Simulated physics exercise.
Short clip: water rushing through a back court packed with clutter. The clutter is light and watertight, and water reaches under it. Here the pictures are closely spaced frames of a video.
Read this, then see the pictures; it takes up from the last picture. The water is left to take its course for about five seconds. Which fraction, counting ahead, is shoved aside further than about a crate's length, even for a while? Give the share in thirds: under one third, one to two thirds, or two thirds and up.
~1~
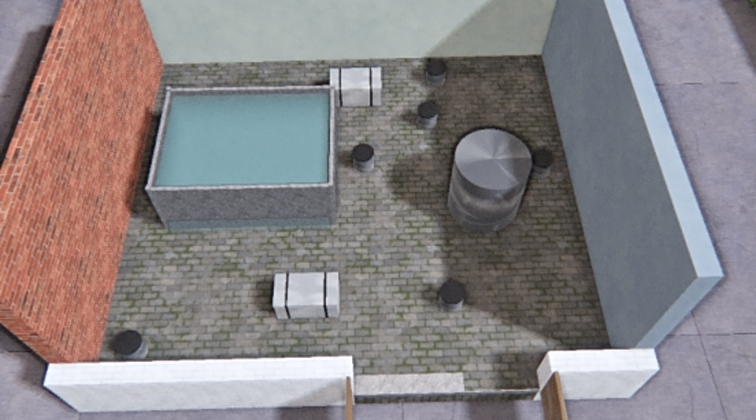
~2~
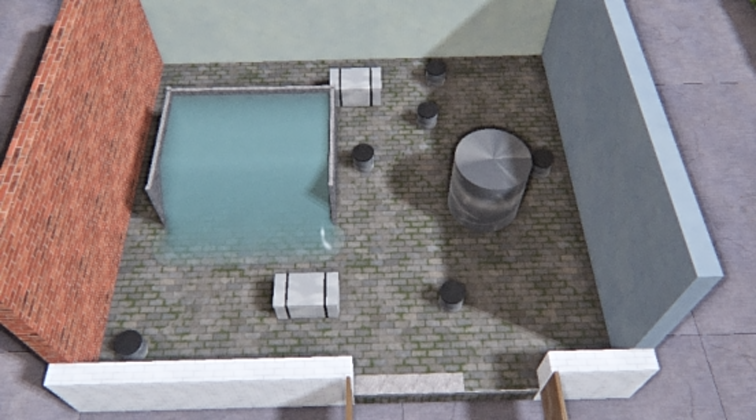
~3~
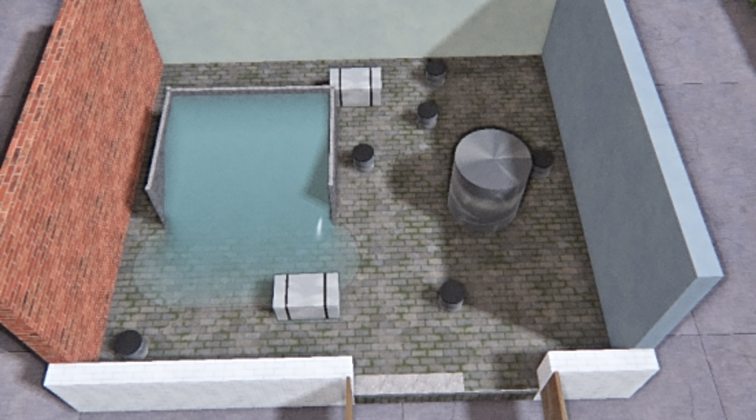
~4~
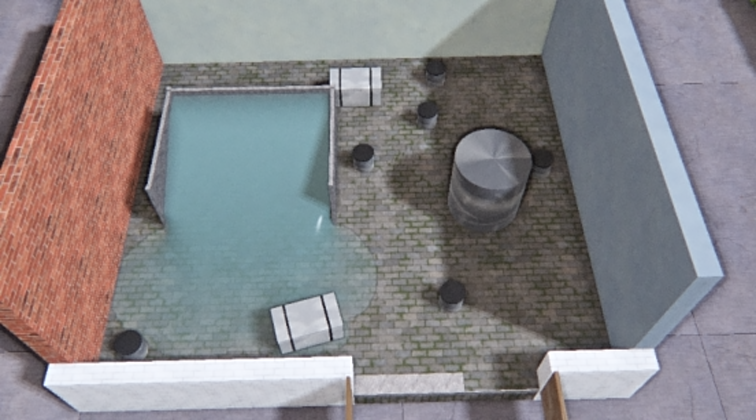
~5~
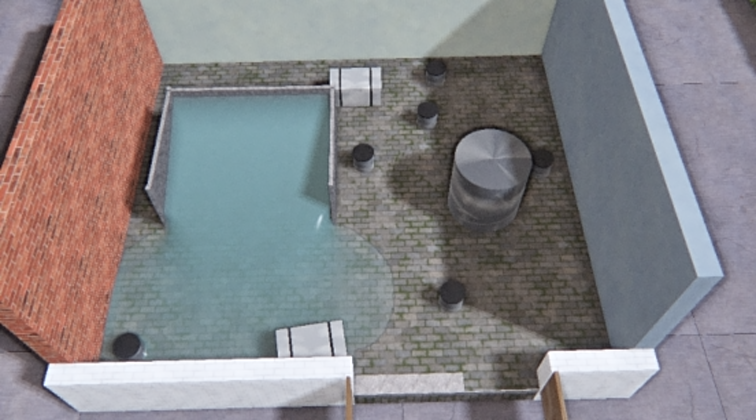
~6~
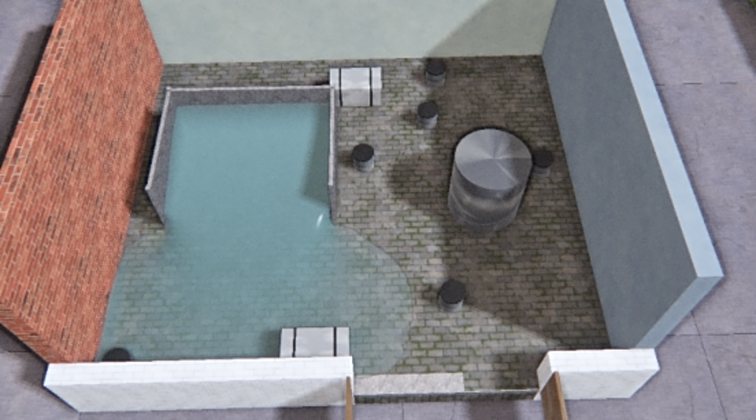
Mid band.
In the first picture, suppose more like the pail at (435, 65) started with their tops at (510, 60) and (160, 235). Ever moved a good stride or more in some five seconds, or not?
First falls short, second goes the distance.
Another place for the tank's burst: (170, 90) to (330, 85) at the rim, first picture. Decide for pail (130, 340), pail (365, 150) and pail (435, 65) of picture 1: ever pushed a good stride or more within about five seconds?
Working through them in order, the first gets shoved clear, the second not displaced that far and the last gets shoved clear.
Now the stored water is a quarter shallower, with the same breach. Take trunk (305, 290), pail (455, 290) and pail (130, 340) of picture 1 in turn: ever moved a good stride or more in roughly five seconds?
One: Passed the mark. Two: Passed the mark. Three: Passed the mark.
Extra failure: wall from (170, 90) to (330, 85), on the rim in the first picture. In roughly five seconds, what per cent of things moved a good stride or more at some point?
Close to 90 in a hundred.
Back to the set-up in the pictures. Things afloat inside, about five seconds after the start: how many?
Well, I'd say 3.
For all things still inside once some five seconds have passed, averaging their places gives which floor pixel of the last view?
Average floor point: Approx. (395, 112).
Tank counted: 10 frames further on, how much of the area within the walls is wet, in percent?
45 per cent or so.
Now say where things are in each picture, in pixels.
In the first frame, a trunk at (306, 289) rests on the ground; a pail at (128, 342), on the bottom; 0 of 8 have shifted.
In the second frame, a trunk at (306, 289), on the bottom; a pail at (128, 342), on the bottom; 0 of 8 have shifted.
In the third frame, a trunk at (306, 290) rests on the ground; a pail at (128, 342) rests on the ground; 0 of 8 have shifted.
In the fourth frame, a trunk at (306, 317) rests on the ground, a stride from its start; a pail at (128, 342), on the bottom; 1 of 8 have shifted.
In the fifth frame, a trunk at (311, 342) rests on the ground, a stride from its start; a pail at (127, 345), on the bottom, close to its start; 1 of 8 have shifted.
In the sixth frame, a trunk at (315, 346) rests on the ground, a stride from its start; a pail at (116, 361), afloat, close to its start; 2 of 8 have shifted.
A moment on, 1 of 8 are well off their spots; 2 afloat.
Next, 2 of 8 are well off their spots; 1 afloat.
Later, 3 of 8 are well off their spots; 1 afloat.
In the end, 4 of 8 are well off their spots, and 4 have been at some point; 3 afloat.
